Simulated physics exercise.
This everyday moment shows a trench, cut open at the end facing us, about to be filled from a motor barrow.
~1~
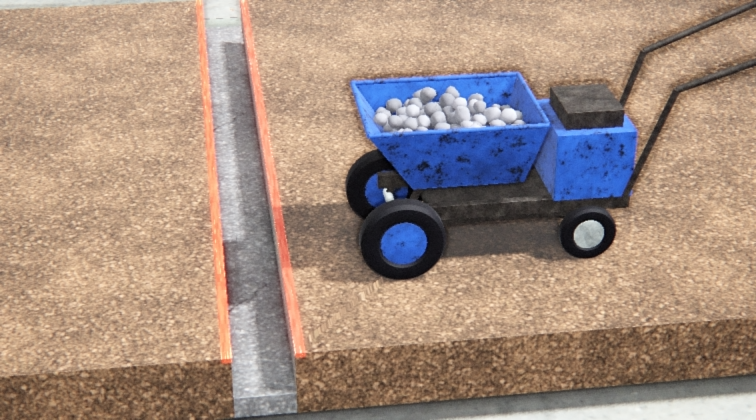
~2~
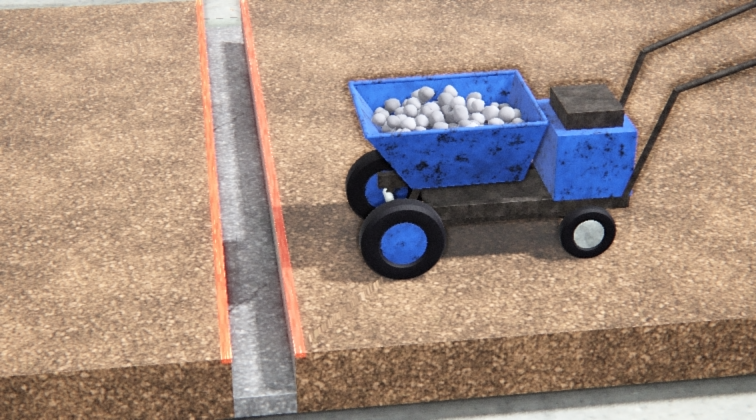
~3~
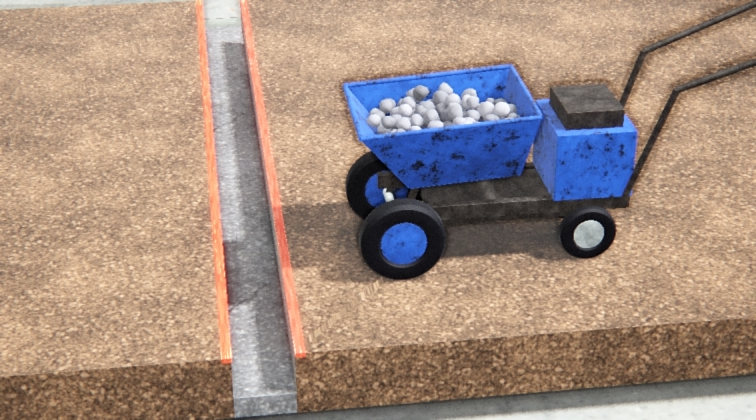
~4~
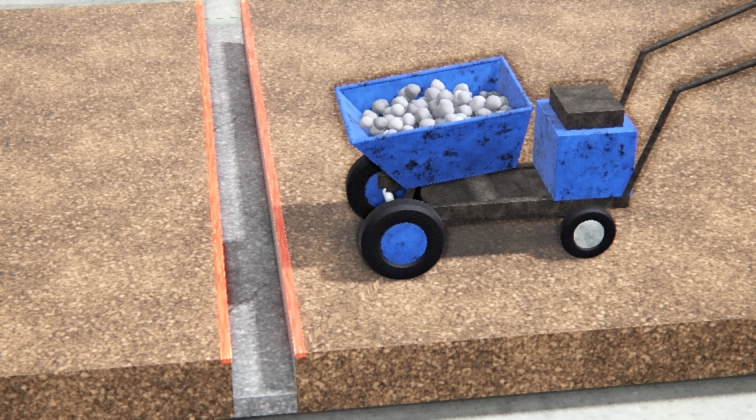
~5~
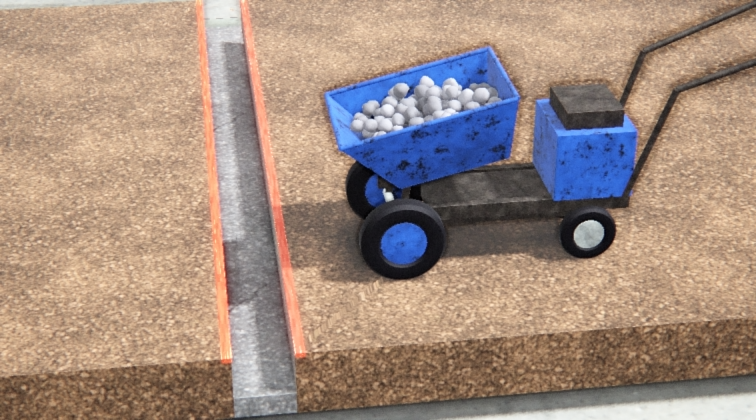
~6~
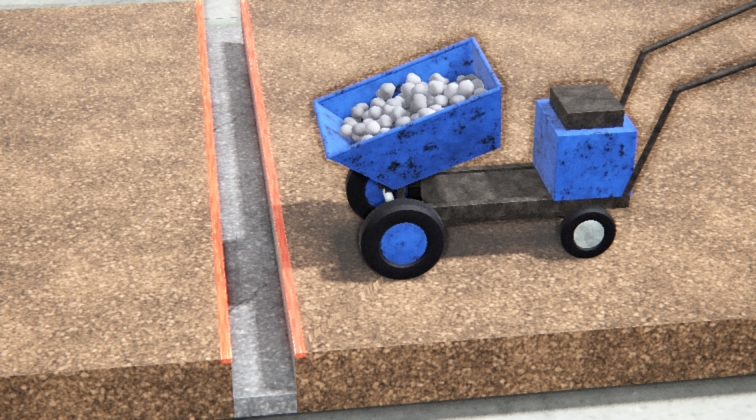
Blue skip of a motor barrow, heaped with round grey cobbles, tilting gradually leftward beside a narrow orange-edged trench in brown ground.
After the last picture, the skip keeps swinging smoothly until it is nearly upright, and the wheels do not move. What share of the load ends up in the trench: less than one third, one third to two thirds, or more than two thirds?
Upward of two thirds of the load lands in the trench.
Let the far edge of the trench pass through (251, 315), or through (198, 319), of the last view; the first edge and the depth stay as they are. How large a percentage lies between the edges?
The first try comes out at 40 percent and the second at 100 percent.
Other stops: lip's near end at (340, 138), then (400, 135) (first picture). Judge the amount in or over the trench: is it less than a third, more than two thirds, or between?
At spot one the answer is in the middle band, and at spot two it is more than two thirds.
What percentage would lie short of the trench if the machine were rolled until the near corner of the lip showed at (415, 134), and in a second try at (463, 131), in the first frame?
I'd expect close to 20 per cent and then close to 60 per cent.
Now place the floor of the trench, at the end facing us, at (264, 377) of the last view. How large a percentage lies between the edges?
That would give roughly 70 percent.
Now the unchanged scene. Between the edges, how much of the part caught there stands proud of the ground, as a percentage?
Something like 15 in a hundred.
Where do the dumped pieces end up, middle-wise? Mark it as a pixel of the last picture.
At about (246, 273), give or take.
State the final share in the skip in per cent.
0 %, about.
Shortly afterwards, skip tipped steeply; the whole lot in the skip.
Next, skip tipped right over; the bulk in the skip; a little in or heaped over the trench; only a few beyond it; a little falling.
Some moments later, skip tipped right over; a little in the skip; the bulk in or heaped over the trench; near a quarter beyond it.
In the end, skip tipped right over; only a few in the skip; only a few short of the trench; the bulk in or heaped over the trench; near a quarter beyond it.
